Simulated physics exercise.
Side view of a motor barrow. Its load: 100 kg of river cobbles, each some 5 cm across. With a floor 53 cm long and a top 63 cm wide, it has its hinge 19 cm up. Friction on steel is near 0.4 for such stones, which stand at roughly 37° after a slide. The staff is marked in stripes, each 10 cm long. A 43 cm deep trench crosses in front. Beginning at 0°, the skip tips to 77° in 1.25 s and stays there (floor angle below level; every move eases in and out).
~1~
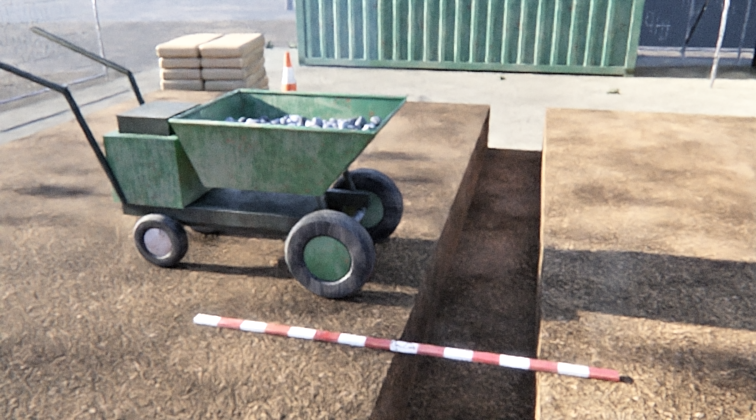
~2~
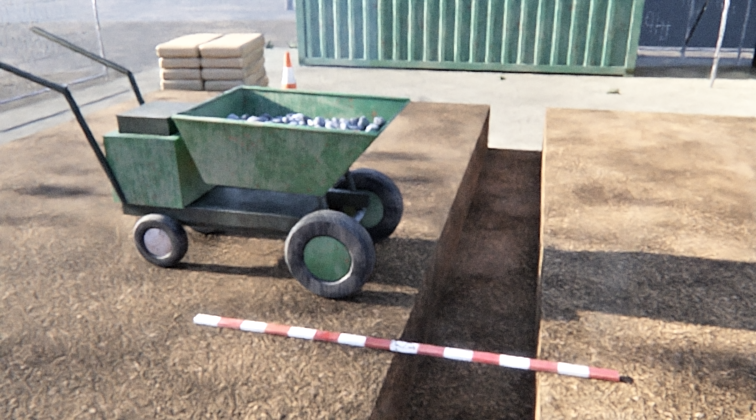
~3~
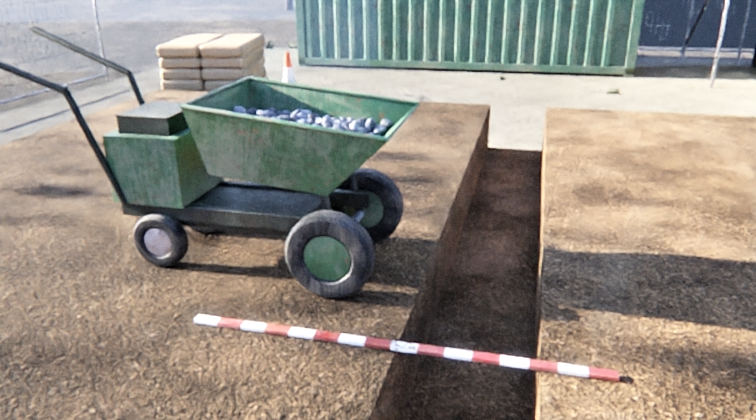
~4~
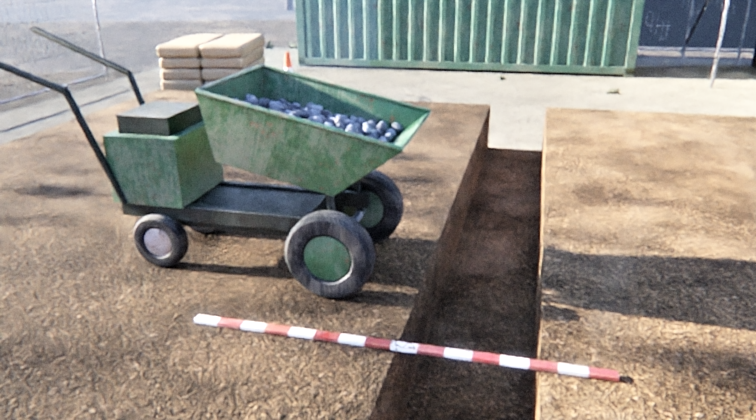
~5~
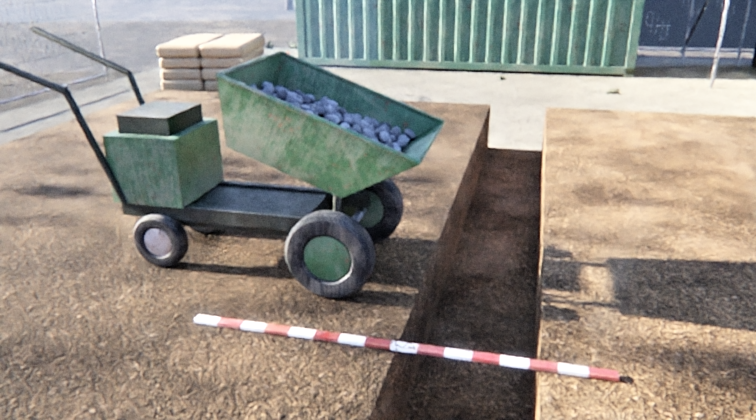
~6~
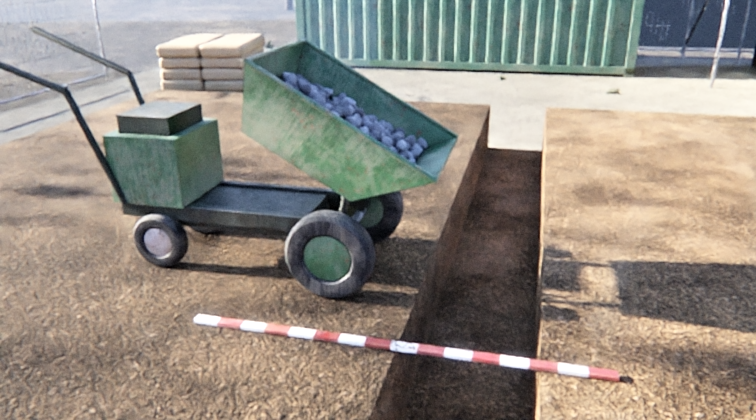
In a fenced yard with a green container behind, a green motor barrow loaded with dark rounded stones stands beside a trench and a red-and-white pole as its skip gradually tilts forward to the right, the barrow's wheels staying still.
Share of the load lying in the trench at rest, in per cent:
93 per cent.
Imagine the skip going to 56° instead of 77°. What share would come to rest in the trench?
About 55%.
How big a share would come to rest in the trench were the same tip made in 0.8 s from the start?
Estimate: About 80 %.
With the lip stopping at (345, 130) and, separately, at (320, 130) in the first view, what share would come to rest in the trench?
Near 100 per cent from the first place, 100 from the second.
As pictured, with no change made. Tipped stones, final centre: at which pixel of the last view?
Around (500, 352).
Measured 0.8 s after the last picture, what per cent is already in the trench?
Around 55 per cent of it.
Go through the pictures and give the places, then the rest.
Lip at (373, 133), floor tilted 0°, highest stones at (314, 125), in the first picture.
Lip at (377, 135), floor tilted 2°, highest stones at (280, 123), in the second picture.
The skip is at 6°, its lip at (387, 140); the top of the load is at (268, 117), in the third picture.
Lip at (402, 149), floor tilted 12°, highest stones at (263, 106), in the fourth picture.
Lip at (419, 163), floor tilted 21°, highest stones at (274, 93), in the fifth picture.
The skip is at 30°, its lip at (436, 181); the top of the load is at (293, 83), in the sixth picture.
Then, 0.4 s after the last picture the floor is at 65°, 100 % in the skip; the foremost stones are at (474, 227).
Then, 0.8 s after the last picture the floor is at 77°, 41 % in the skip, 55 % in the trench, 4 % past the trench; the foremost stones are at (572, 282).
Then, 1.2 s after the last picture the floor is at 77°, 8 % in the skip, 85 % in the trench, 7 % past the trench; the foremost stones are at (654, 288).
Then, 3.1 s after the last picture the floor is at 77°, 0 % in the skip, 93 % in the trench, 7 % past the trench; the foremost stones are at (700, 296).
